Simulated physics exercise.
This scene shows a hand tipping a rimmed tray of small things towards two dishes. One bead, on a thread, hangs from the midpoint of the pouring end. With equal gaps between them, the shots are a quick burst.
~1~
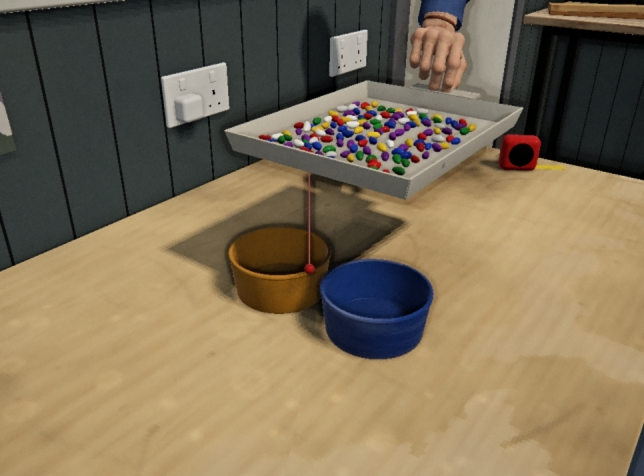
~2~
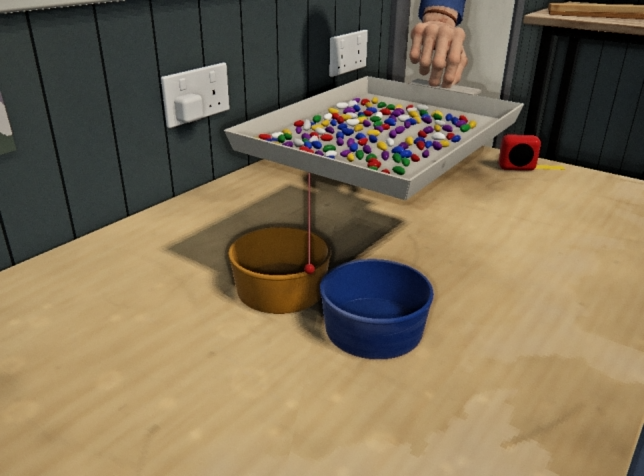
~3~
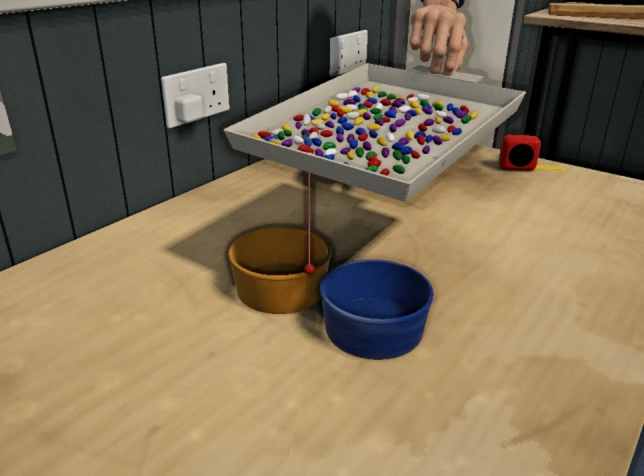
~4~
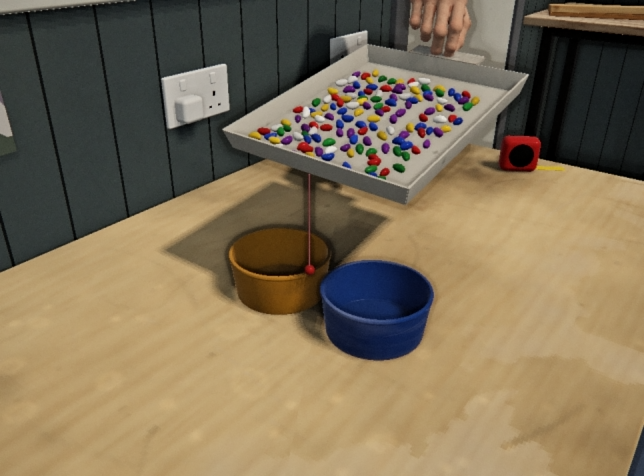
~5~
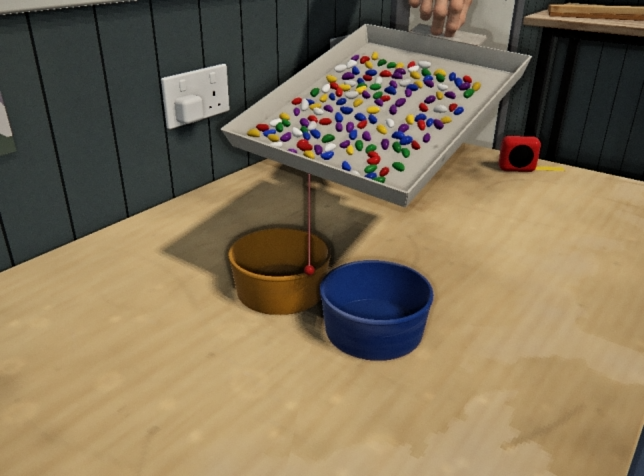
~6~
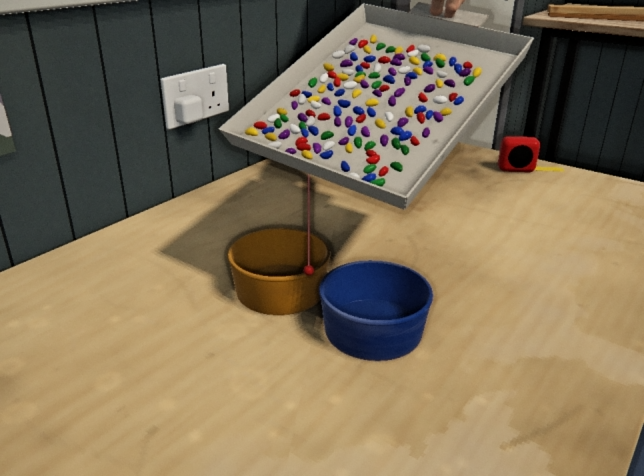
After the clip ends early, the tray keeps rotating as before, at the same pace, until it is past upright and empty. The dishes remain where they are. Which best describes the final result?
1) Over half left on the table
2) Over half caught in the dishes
(1) Over half left on the table.
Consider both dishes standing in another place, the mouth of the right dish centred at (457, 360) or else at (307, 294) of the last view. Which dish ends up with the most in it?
First try, the one on the left; second try, the one on the right.
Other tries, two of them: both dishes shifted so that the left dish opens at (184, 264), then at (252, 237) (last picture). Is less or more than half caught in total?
Well, not up to half at the first spot and not up to half at the second.
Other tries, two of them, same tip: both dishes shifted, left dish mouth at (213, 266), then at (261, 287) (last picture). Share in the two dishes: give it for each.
You'd end up with around 40 per cent and then around 90 per cent.
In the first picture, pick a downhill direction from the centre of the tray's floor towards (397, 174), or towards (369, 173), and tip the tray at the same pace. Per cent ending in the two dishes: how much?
You'd see roughly 80 per cent the first time and 40 per cent the second.
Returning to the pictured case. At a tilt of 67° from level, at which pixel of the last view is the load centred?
I'd mark the middle close to (341, 151).
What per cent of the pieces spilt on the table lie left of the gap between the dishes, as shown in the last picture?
I make it about 50 percent or so.
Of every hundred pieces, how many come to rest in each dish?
Left dish 0, right dish 0 %.
Just after the last frame, tray tipped steeply; almost all on the tray; about a tenth in the air.
A moment on, tray tipped past a quarter turn; roughly a third on the tray; roughly a third outside both; roughly a quarter in the air.
Further on, tray tipped past a quarter turn; about a tenth in the right dish; almost all outside both.
When it is over, tray tipped past a quarter turn; about a tenth in the right dish; not one in the left dish; almost all outside both.
